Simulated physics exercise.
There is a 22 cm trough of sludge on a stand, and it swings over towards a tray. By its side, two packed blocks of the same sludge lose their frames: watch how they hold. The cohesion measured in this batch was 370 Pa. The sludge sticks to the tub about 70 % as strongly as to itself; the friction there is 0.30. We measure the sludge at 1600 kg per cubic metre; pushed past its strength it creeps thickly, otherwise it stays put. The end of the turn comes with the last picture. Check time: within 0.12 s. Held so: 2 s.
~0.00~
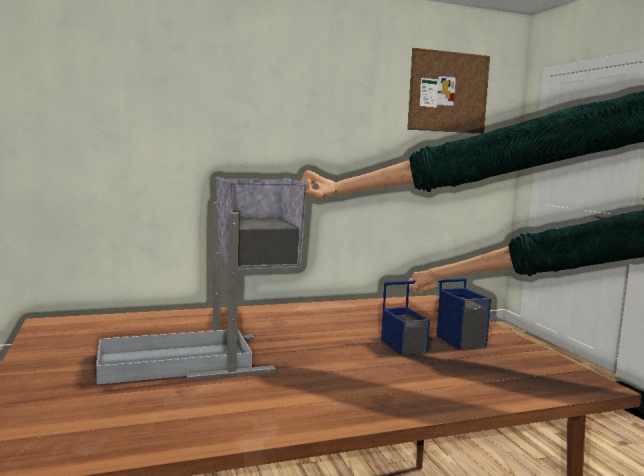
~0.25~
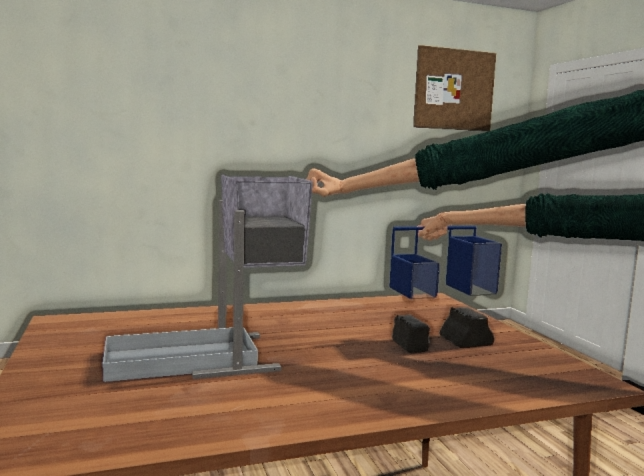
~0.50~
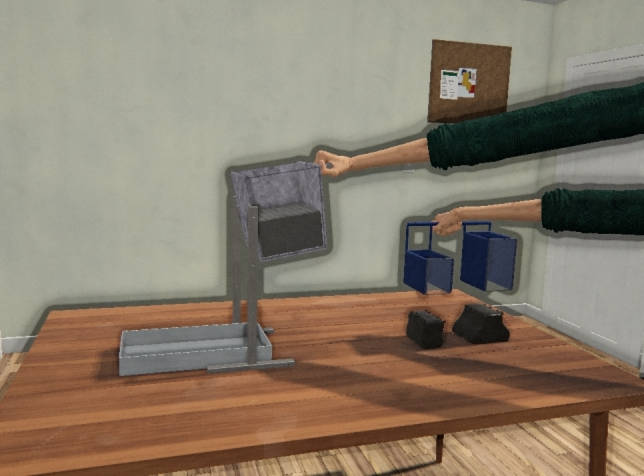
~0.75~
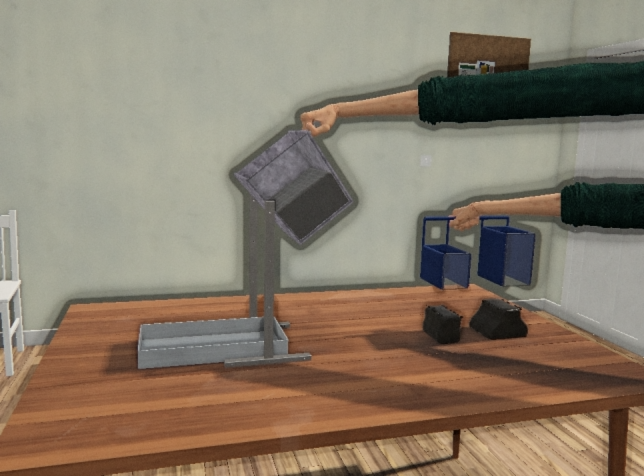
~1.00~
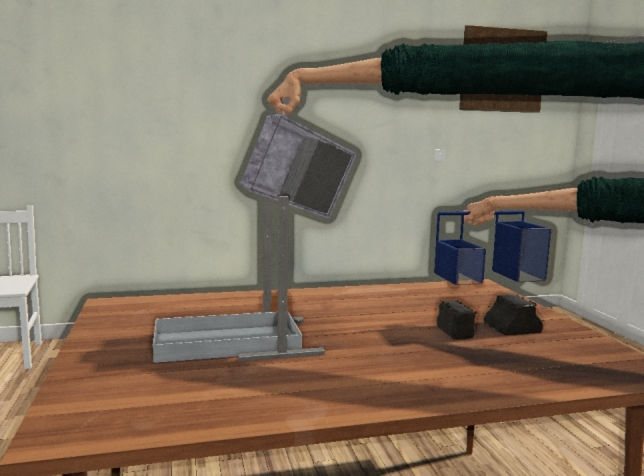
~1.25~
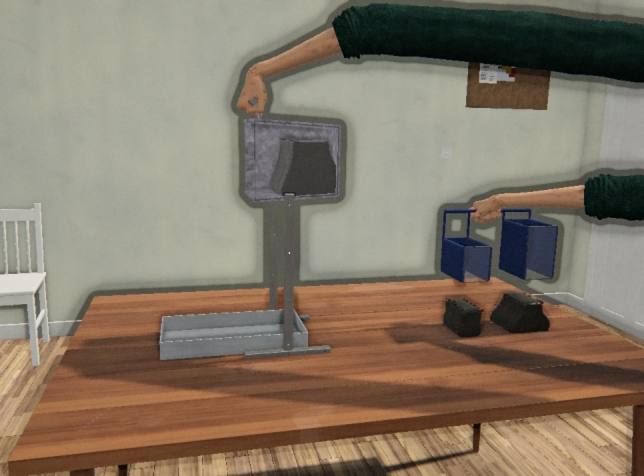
A gray tub of dark sludge on an upright stand turns counterclockwise a quarter turn, its rim drawn up and leftward by a green-sleeved hand, above a pale tray on a wooden table. Before that, a lower hand lifts two blue open boxes off dark blocks at right, which slump slightly. The view, from the table's front in a pale-walled room, drifts gradually, revealing a white chair.
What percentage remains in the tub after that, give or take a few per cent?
99 %.
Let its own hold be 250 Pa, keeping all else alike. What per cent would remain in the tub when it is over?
I'd guess around 75 in a hundred.
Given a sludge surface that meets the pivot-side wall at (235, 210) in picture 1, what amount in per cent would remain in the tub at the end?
About 55 %.
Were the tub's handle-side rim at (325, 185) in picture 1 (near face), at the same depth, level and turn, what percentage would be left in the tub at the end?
I'd put it at close to 65 per cent.
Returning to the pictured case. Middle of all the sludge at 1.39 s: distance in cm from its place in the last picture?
Looks like around 3 cm to me.
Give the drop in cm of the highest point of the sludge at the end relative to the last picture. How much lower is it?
The top ends up some 5 cm below its level in the last picture.
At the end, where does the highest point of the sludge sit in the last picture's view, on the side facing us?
The highest point is near (302, 160) in the last picture.
After 1.39 s, the tub is at 90 degrees and holds 100 %.
After 1.56 s, the tub is at 90 degrees and holds 99 %.
After 1.73 s, the tub is at 90 degrees and holds 99 %.
After 1.90 s, the tub is at 90 degrees and holds 99 %.
After 3.25 s, at the end, the tub is at 90 degrees and holds 99 %.
